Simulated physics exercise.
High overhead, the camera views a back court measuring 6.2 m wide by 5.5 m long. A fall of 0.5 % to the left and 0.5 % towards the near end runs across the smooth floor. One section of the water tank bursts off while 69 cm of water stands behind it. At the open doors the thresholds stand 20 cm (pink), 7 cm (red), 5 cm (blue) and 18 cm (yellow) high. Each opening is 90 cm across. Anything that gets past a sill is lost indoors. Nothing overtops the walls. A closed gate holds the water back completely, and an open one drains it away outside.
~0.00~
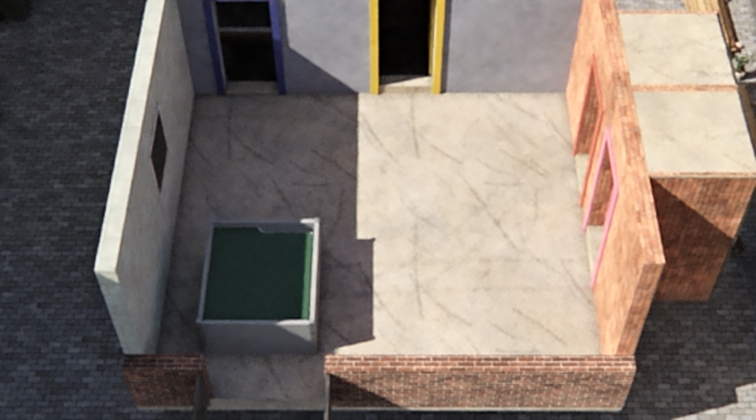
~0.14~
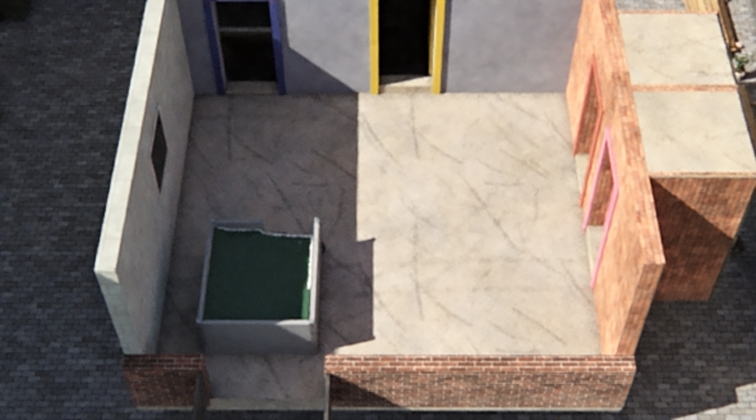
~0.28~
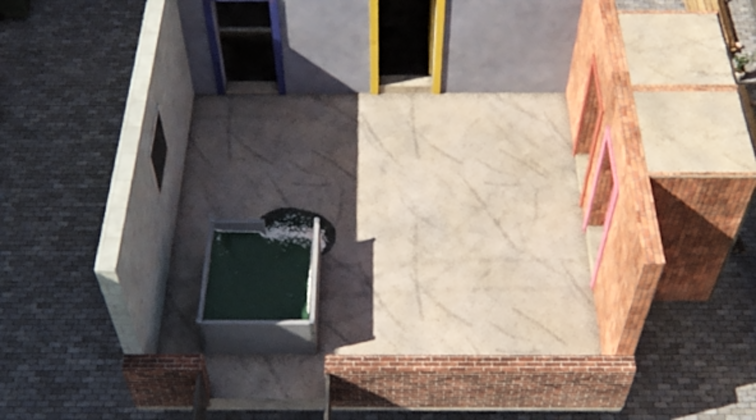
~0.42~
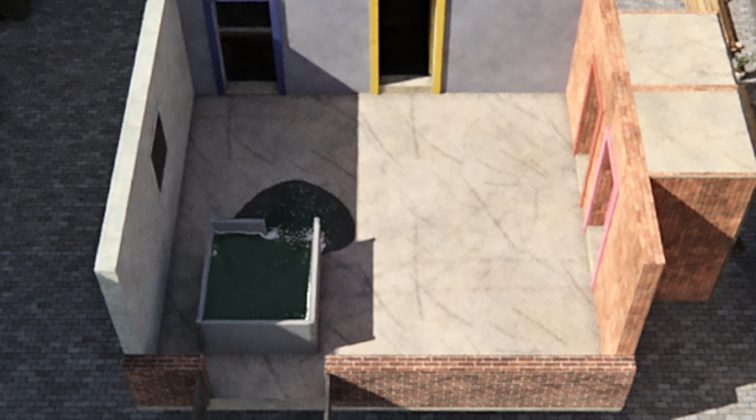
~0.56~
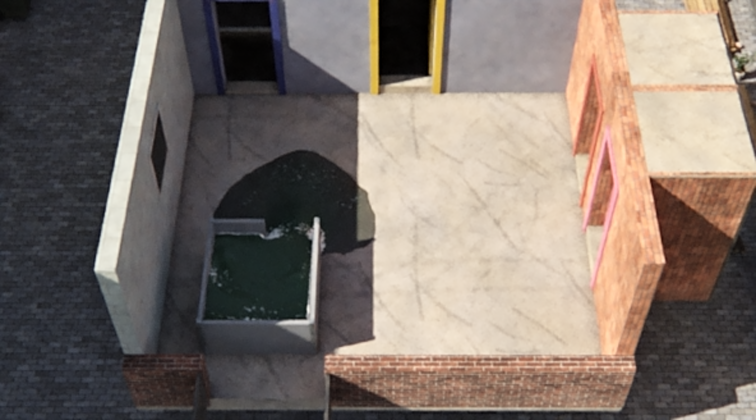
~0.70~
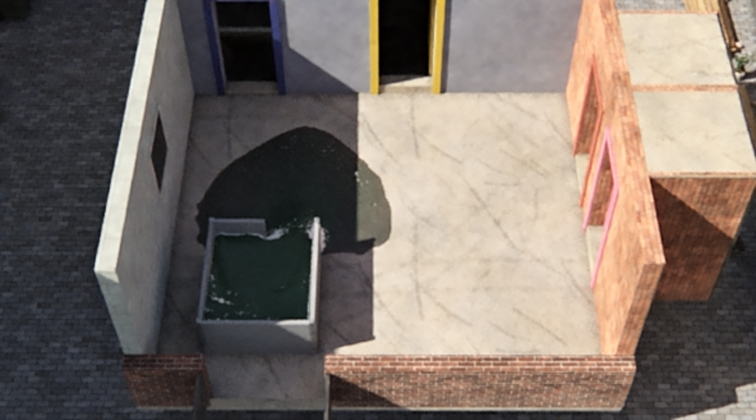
The clip opens on a high view of a walled courtyard, where a gray tank of dark green water sits still. A section of its far side gives way and water pours out with white froth. A dark pool spreads across the pale floor behind the tank, widening toward the back and right.
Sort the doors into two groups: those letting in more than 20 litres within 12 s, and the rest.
The pink door goes with the rest; the red door goes with the rest; the blue door goes in the first group; the yellow door goes with the rest.
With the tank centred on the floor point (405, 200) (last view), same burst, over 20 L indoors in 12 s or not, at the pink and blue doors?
Relative to the limit, pink is within it and blue is within it.
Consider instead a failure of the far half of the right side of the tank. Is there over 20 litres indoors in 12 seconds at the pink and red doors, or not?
Pink short, red beyond.
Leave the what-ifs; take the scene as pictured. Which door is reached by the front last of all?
That would be the pink door.
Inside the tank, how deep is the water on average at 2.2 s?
Roughly 35 centimetres.
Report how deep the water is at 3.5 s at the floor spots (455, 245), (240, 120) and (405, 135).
Around 0 cm, 12 cm and 5 cm, in the order given.
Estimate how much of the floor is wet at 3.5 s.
Covered: Roughly 45 %.
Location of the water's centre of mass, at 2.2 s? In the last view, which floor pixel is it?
At about (293, 221).
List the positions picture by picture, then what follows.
In the first picture, the water tank at (261, 273) is whole and still, 69 cm deep.
In the second picture, water pours out on the water tank's far side and has run 0.5 m, to a hidden place; typically 6 cm deep outside, 69 cm at the water tank's back.
In the third picture, water pours out on the water tank's far side and has run 0.8 m, to (288, 212); typically 9 cm deep outside, 69 cm at the water tank's back.
In the fourth picture, water pours out on the water tank's far side and has run 1.3 m, to (301, 185); typically 6 cm deep outside, 67 cm at the water tank's back.
In the fifth picture, water pours out on the water tank's far side and has run 1.9 m, to (307, 155); typically 4 cm deep outside, 60 cm at the water tank's back.
In the sixth picture, the front is at (315, 133), 2.4 m from the gap on the water tank's far side; 4.4 m2 of floor is under water; 58 cm left at the back of the water tank.
After 1.4 s water covers 35 % of the floor and is deepest (30 cm) near (294, 244); pink door not reached, red door not reached, blue door 9 cm at the sill, 3 L in, yellow door not reached.
After 2.2 s water covers 40 % of the floor and is deepest (23 cm) near (194, 103); pink door not reached, red door not reached, blue door 16 cm at the sill, 49 L in, yellow door 18 cm at the sill, 0 L in.
After 3.5 s water covers 45 % of the floor and is deepest (18 cm) near (563, 94); pink door not reached, red door not reached, blue door 13 cm at the sill, 116 L in, yellow door 9 cm at the sill, 0 L in.
After 7.0 s water covers 80 % of the floor and is deepest (8 cm) near (187, 153); pink door 3 cm at the sill, 0 L in, red door 6 cm at the sill, 1 L in, blue door 8 cm at the sill, 167 L in, yellow door 6 cm at the sill, 0 L in.
After 12.0 s water covers 95 % of the floor and is deepest (8 cm) near (154, 382); pink door 3 cm at the sill, 0 L in, red door 3 cm at the sill, 1 L in, blue door 4 cm at the sill, 174 L in, yellow door 4 cm at the sill, 0 L in.
